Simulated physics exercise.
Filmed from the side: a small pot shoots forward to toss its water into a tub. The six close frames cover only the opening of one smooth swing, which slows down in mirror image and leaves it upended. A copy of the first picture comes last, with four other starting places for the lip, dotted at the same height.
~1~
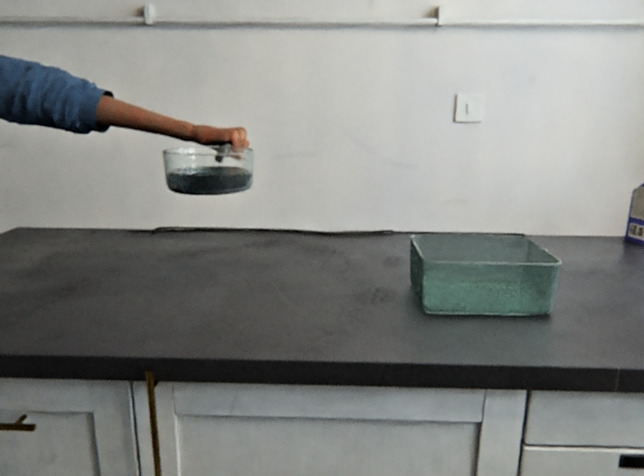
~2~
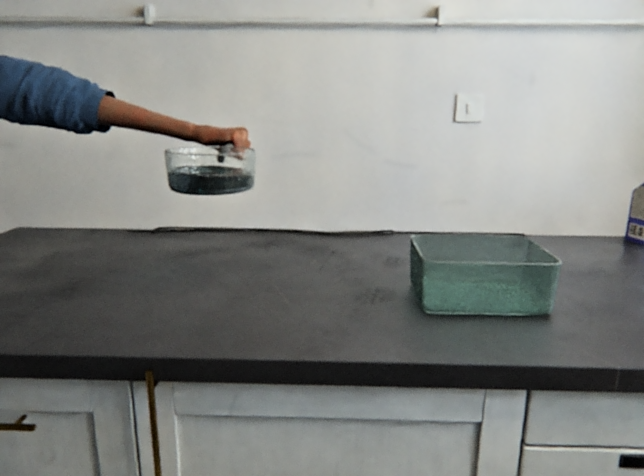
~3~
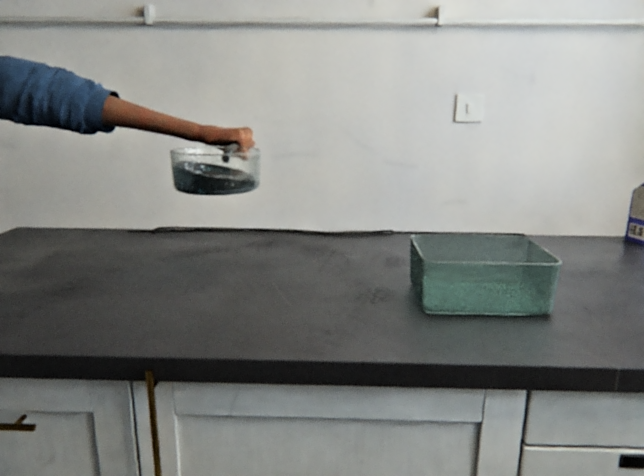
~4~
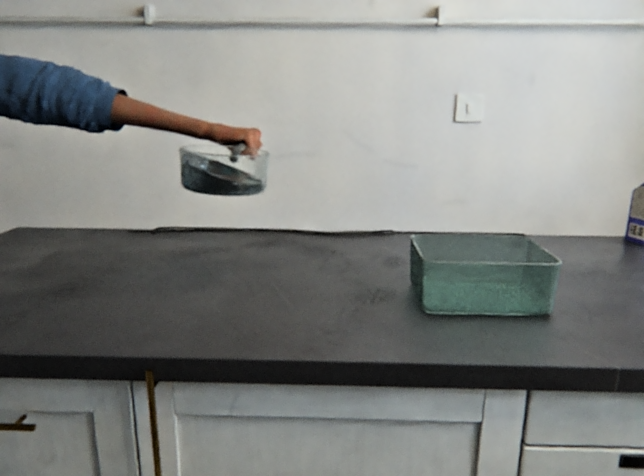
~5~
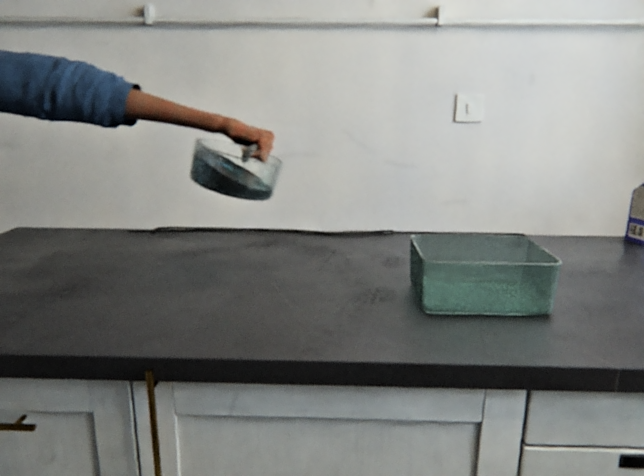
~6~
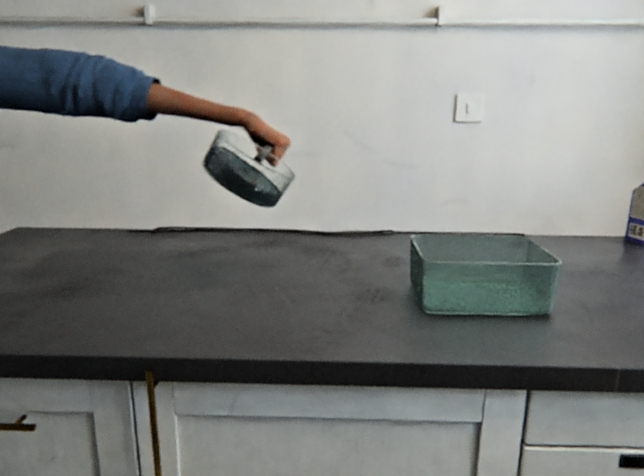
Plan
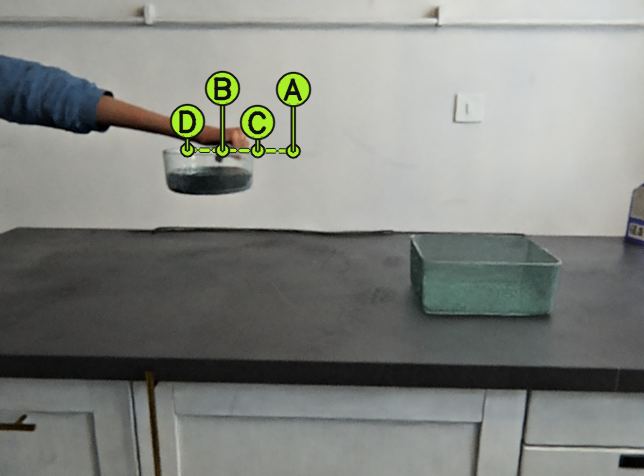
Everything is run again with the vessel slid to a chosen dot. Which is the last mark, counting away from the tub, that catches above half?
That is dot A.
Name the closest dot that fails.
C it is.
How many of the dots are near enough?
One of them.
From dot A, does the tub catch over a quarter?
Yes, it does.
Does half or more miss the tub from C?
Yes, that goes wrong.
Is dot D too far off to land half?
Yes.
On the marked copy, A at (293, 151); B at (222, 150); C at (257, 150); D at (187, 149).
If A is chosen, about 75 % lands in the tub, 14 % falls short and 11 % goes beside or beyond.
If B is chosen, about 0 % lands in the tub, 96 % falls short and 4 % goes beside or beyond.
If C is chosen, about 9 % lands in the tub, 84 % falls short and 7 % goes beside or beyond.
If D is chosen, about 0 % lands in the tub, 100 % falls short.
